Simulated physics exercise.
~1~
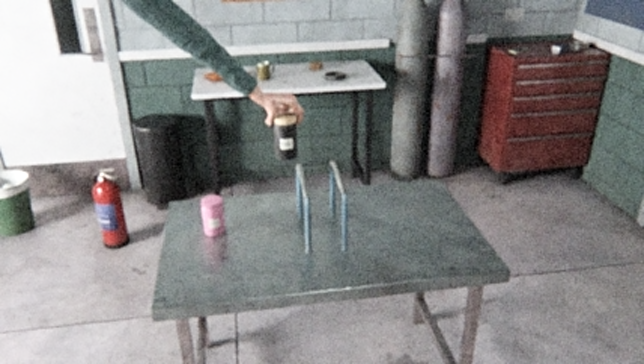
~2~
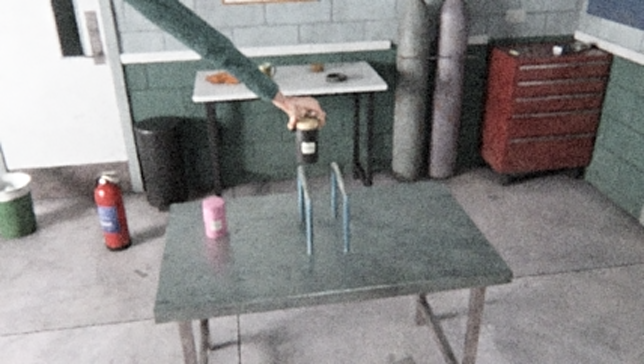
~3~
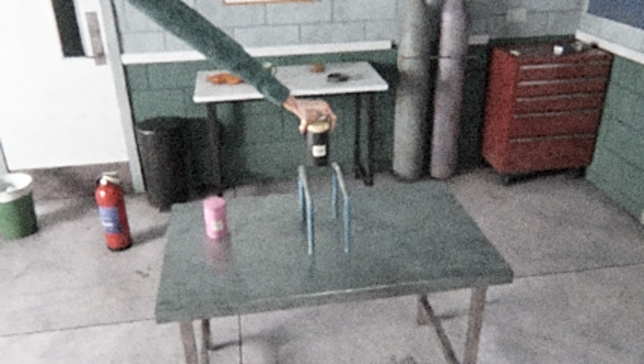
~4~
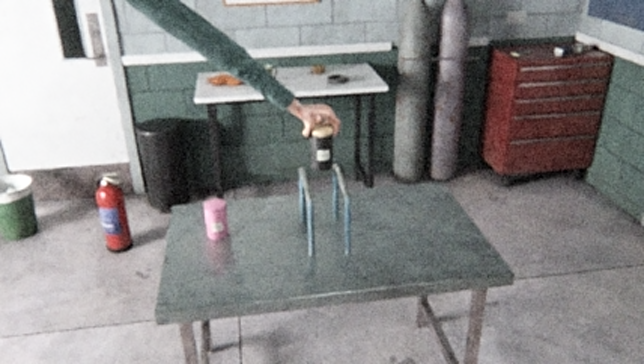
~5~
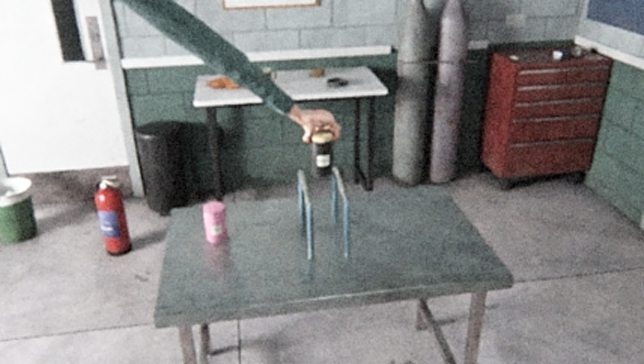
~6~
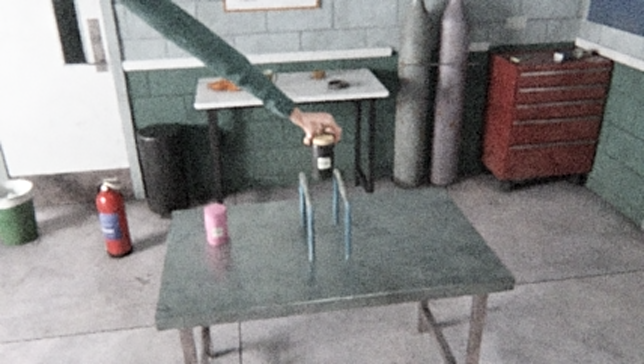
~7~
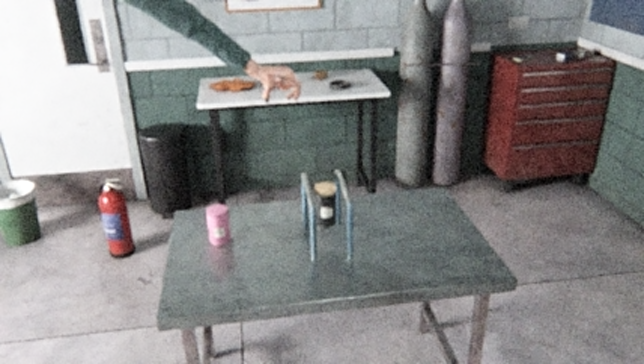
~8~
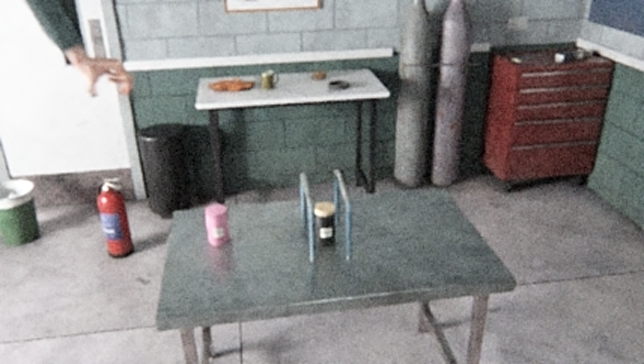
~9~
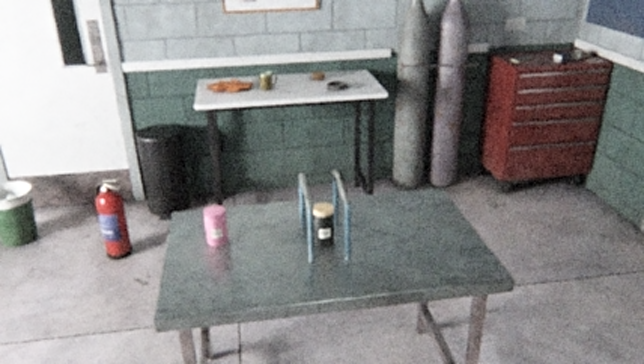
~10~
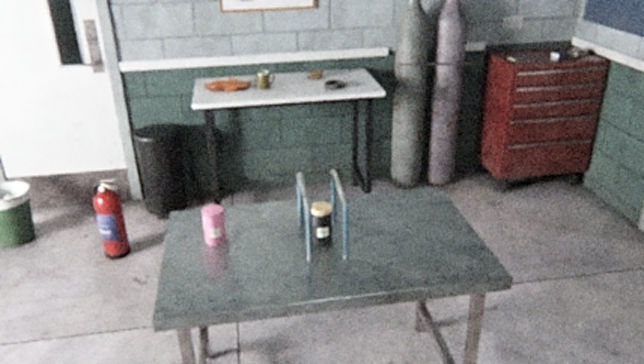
At the start, a hand in a green sleeve holds a black jar with a tan lid above a metal table, where a pink jar stands to the left of a stand with two blue uprights. The hand moves the black jar to the right and steadies it over the gap in the stand. It then lets go and draws back to the left as the jar drops upright between the uprights. The arm leaves the view. The black jar ends up standing on the table within the stand, while the pink jar remains in its place.
